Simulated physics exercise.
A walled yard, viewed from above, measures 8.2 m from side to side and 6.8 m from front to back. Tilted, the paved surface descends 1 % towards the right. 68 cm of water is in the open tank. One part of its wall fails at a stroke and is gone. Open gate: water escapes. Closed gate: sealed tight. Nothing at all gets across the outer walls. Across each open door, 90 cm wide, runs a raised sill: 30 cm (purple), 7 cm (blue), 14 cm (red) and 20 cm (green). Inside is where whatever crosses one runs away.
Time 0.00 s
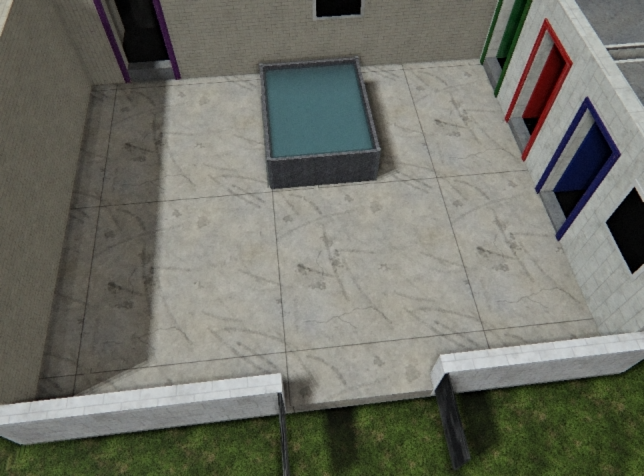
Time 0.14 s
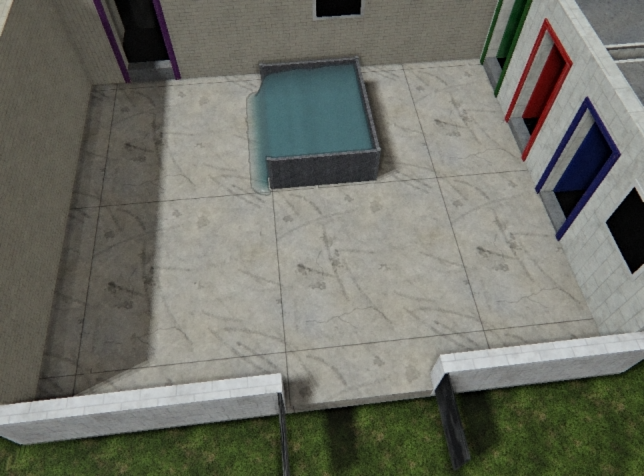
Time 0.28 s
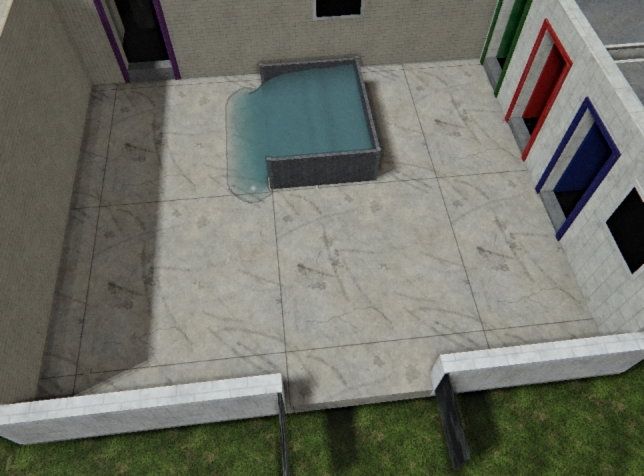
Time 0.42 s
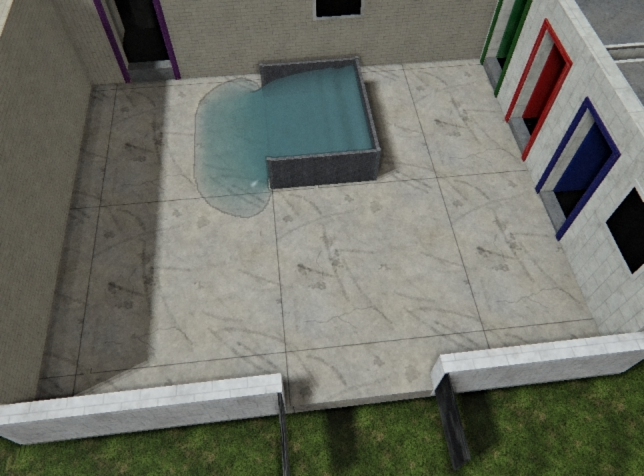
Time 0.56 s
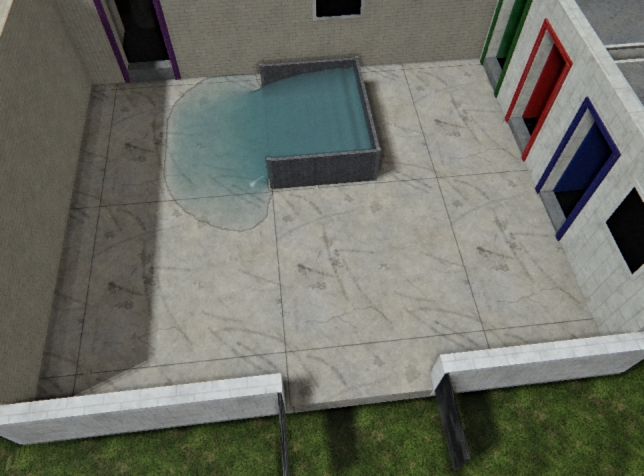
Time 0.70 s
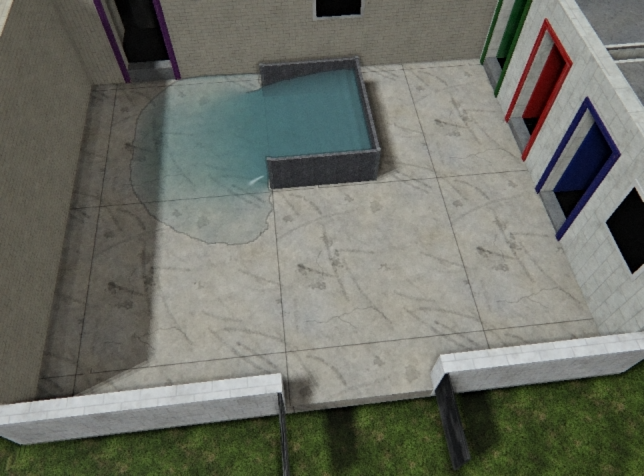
Water pouring from the open left side of a raised tank and spreading in a widening sheet across a walled paved yard.
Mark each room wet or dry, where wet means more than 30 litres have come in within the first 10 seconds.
Purple door - dry, blue door - dry, red door - dry, green door - dry.
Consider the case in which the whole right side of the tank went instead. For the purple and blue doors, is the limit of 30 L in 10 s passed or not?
Versus the limit - purple: Within, blue: Exceeded.
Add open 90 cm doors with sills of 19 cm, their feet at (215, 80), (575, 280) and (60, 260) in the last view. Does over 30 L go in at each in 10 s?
Per doorway, in order: Insufficient / insufficient / insufficient.
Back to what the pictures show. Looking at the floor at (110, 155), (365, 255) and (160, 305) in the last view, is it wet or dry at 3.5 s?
Soaked, untouched, soaked.
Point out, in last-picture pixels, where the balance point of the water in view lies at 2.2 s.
I'd say somewhere around (194, 148).
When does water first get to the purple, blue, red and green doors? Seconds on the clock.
Arrival times: Purple 0.9 seconds, blue 8.0 seconds, red 7.5 seconds, green 6.5 seconds.
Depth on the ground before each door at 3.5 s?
Centimetres: Purple 22 / blue 0 / red 0 / green 0.
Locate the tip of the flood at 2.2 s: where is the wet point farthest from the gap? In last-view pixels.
That's around (44, 355) in the last picture.
After 1.4 s water covers 30 % of the floor and is deepest (36 cm) near (80, 152); purple door 12 cm at the sill, 0 L in, blue door not reached, red door not reached, green door not reached.
After 2.2 s water covers 35 % of the floor and is deepest (46 cm) near (92, 87); purple door 15 cm at the sill, 0 L in, blue door not reached, red door not reached, green door not reached.
After 3.5 s water covers 35 % of the floor and is deepest (29 cm) near (33, 418); purple door 22 cm at the sill, 2 L in, blue door not reached, red door not reached, green door not reached.
After 6.0 s water covers 65 % of the floor and is deepest (16 cm) near (60, 415); purple door 8 cm at the sill, 2 L in, blue door not reached, red door not reached, green door not reached.
After 10.0 s water covers 90 % of the floor and is deepest (14 cm) near (585, 320); purple door 3 cm at the sill, 2 L in, blue door 8 cm at the sill, 0 L in, red door 6 cm at the sill, 0 L in, green door 6 cm at the sill, 0 L in.
